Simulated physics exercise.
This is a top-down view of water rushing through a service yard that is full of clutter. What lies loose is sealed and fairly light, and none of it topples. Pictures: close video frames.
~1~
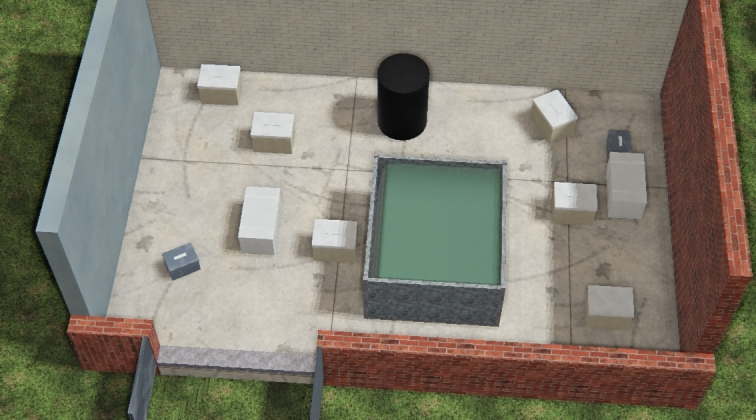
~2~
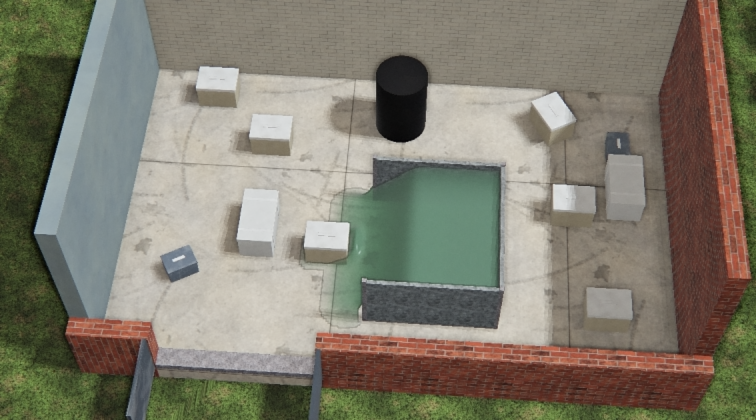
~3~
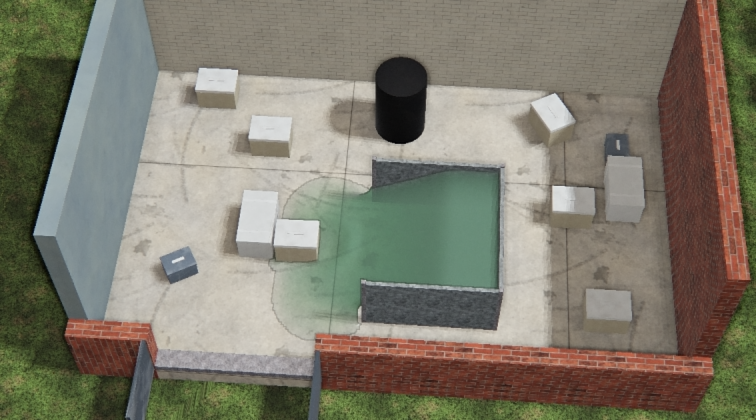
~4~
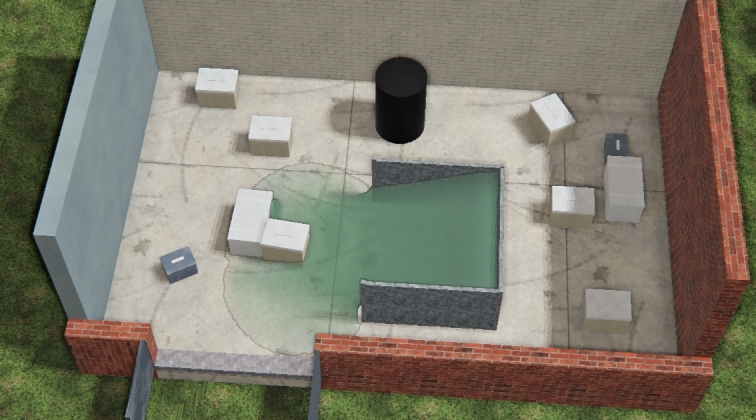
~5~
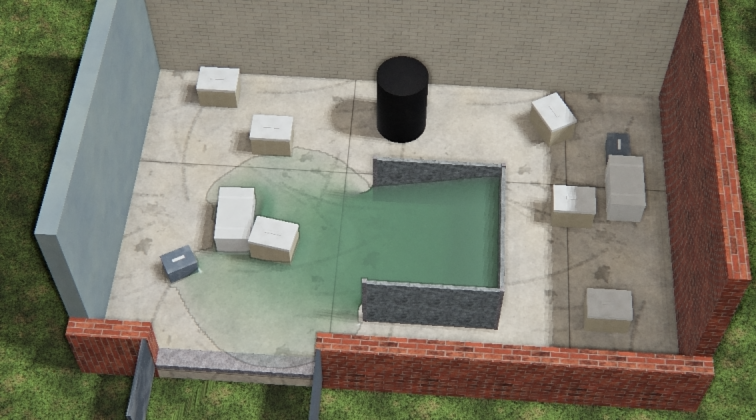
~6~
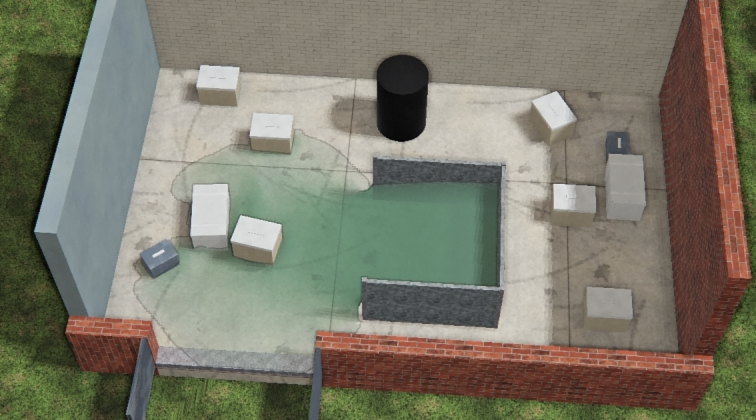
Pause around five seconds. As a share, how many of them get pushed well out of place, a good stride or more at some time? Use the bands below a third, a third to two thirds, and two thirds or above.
It falls a third to two thirds.
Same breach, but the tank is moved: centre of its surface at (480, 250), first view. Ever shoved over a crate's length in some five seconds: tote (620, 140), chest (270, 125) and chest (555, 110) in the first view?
First never went far, then displaced far, then never went far.
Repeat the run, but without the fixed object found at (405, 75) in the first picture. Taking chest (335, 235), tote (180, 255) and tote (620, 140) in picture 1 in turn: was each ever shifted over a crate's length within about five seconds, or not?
In the order given: Got displaced, got displaced, stayed put.
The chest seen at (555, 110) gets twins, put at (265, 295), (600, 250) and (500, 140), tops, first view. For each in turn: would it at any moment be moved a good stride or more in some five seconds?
Shoved clear, stays put, stays put.
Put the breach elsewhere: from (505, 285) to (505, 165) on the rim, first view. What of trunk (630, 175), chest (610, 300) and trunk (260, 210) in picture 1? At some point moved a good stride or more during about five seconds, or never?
Well, in order they come out as beyond that mark, beyond that mark and under that mark.
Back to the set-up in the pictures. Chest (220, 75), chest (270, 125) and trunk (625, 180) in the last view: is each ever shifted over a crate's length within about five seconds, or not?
Per object, same order: The full distance / the full distance / less than that.
A moment on, 3 of 10 are well off their spots; 1 afloat.
Next, 4 of 10 are well off their spots; 5 afloat.
Later, 5 of 10 are well off their spots; 3 afloat.
In the end, 5 of 10 are well off their spots, and 5 have been at some point; 2 afloat.
